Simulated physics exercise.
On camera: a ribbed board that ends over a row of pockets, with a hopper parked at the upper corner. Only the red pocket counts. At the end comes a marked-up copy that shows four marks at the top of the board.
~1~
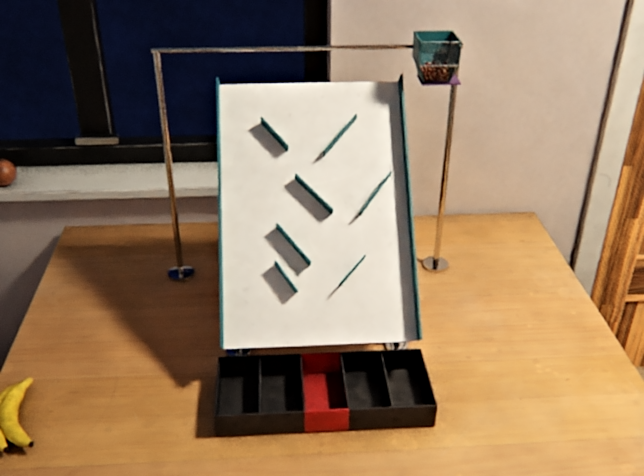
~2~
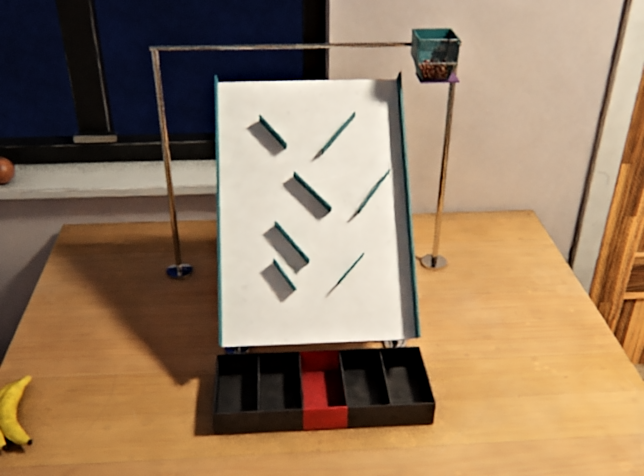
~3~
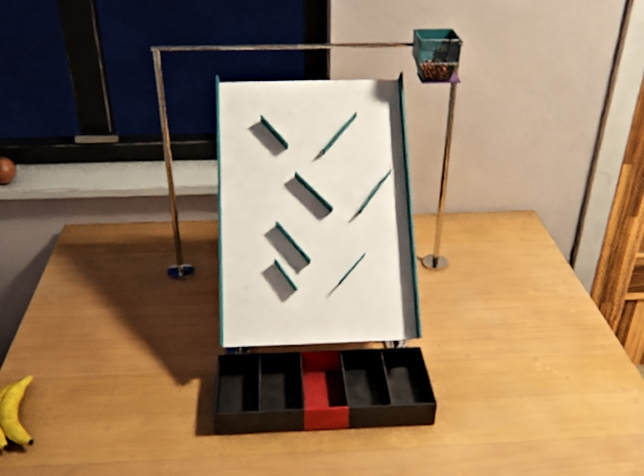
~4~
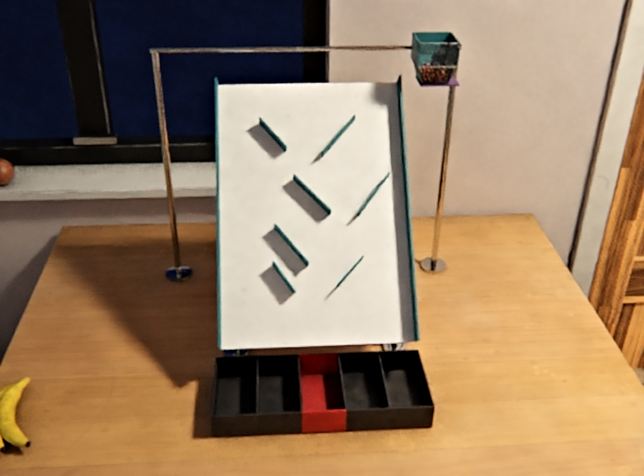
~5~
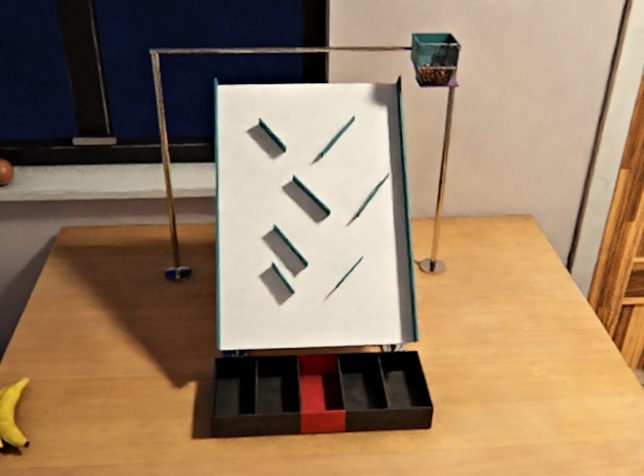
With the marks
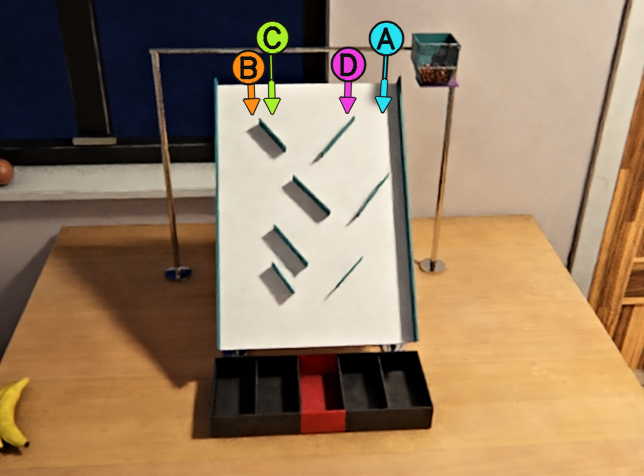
We see a tilted white board with slanted ribs above a row of dark pockets with a red one in the middle, while a small hopper holding brown pieces sits at the upper right; nothing noticeably moves.
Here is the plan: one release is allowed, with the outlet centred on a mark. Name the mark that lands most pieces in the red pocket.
D is best.
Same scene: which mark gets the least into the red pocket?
B.
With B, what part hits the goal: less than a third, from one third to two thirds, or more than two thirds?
Less than a third.
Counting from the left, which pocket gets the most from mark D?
The third.
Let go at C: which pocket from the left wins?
The fifth.
On the marked copy, mark A meets the board at (382, 106); mark B meets the board at (252, 108); mark C meets the board at (272, 108); mark D meets the board at (347, 107).
With A, roughly a third in the red pocket, roughly half in other pockets, just a few outside the box.
With B, about a tenth in the red pocket, the larger part in other pockets, just a few held on the board, about a tenth outside the box.
With C, roughly a third in the red pocket, roughly two thirds in other pockets.
With D, the larger part in the red pocket, roughly a quarter in other pockets.
